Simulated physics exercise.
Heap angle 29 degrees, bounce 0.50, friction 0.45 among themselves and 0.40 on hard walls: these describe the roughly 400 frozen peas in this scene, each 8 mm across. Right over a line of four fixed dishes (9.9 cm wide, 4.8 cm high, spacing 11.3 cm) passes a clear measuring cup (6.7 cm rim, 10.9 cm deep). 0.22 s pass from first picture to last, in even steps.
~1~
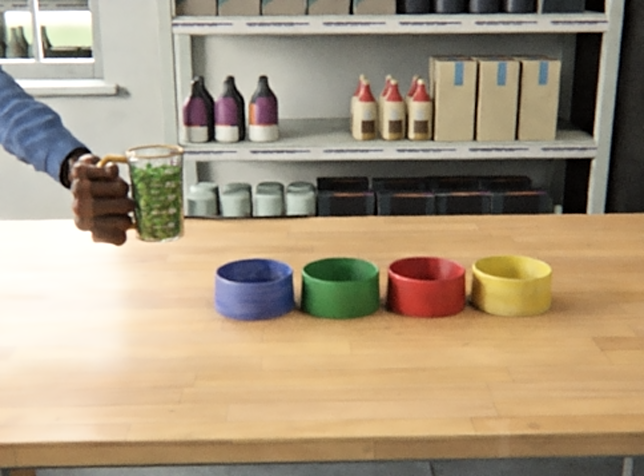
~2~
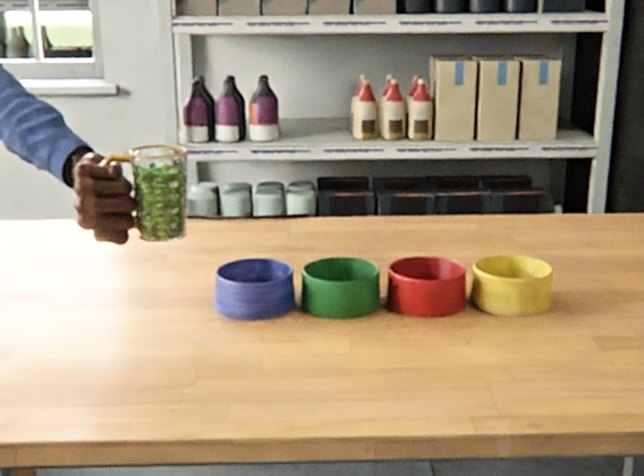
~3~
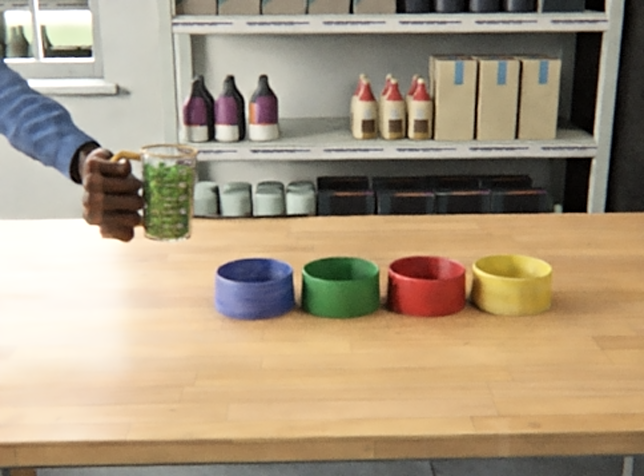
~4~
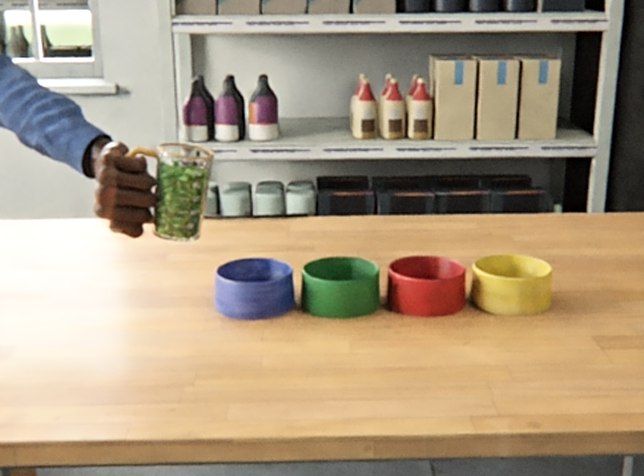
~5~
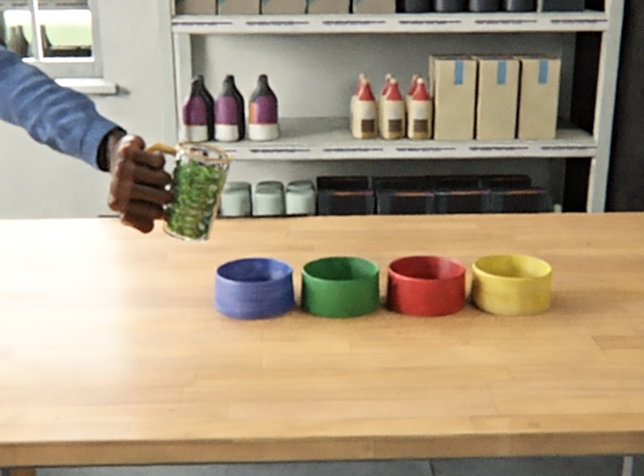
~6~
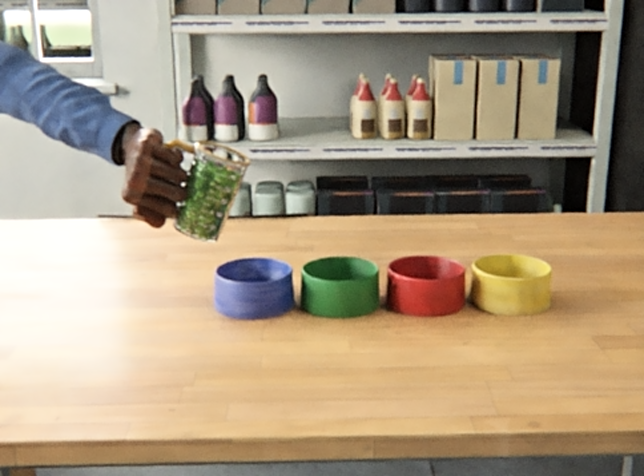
In this clip, a hand holds a clear measuring cup of green peas above a wooden table with blue, green, red and yellow dishes, then moves it a short way right while gradually tilting it rightward.
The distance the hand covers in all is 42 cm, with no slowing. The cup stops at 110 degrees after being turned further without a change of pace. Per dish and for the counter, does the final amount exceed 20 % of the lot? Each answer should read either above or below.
Red dish - below, blue dish - below, green dish - below, yellow dish - above, counter - above.
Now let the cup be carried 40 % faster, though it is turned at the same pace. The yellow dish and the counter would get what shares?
Then the yellow dish gets 40 and the counter 60.
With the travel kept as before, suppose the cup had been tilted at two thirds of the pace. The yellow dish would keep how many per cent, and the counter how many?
In the yellow dish 60; on the counter 40.
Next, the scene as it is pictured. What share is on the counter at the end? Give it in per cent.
About 60 %.
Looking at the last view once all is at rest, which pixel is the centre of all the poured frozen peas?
Close to pixel (569, 297).
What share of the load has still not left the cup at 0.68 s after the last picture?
90 %.
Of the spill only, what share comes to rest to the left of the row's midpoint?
About 0 %.
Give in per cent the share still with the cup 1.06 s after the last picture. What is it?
10 %.
Then, 0.41 s after the last picture, tilt 75 degrees; cup holds 100 %.
Then, 0.68 s after the last picture, tilt 108 degrees; cup holds 90 %, yellow 5 %.
Then, 1.06 s after the last picture, tilt 110 degrees; cup holds 10 %, yellow 30 %.
In the end, red 0 %, blue 0 %, green 0 %, yellow 40 %, counter 60 %.
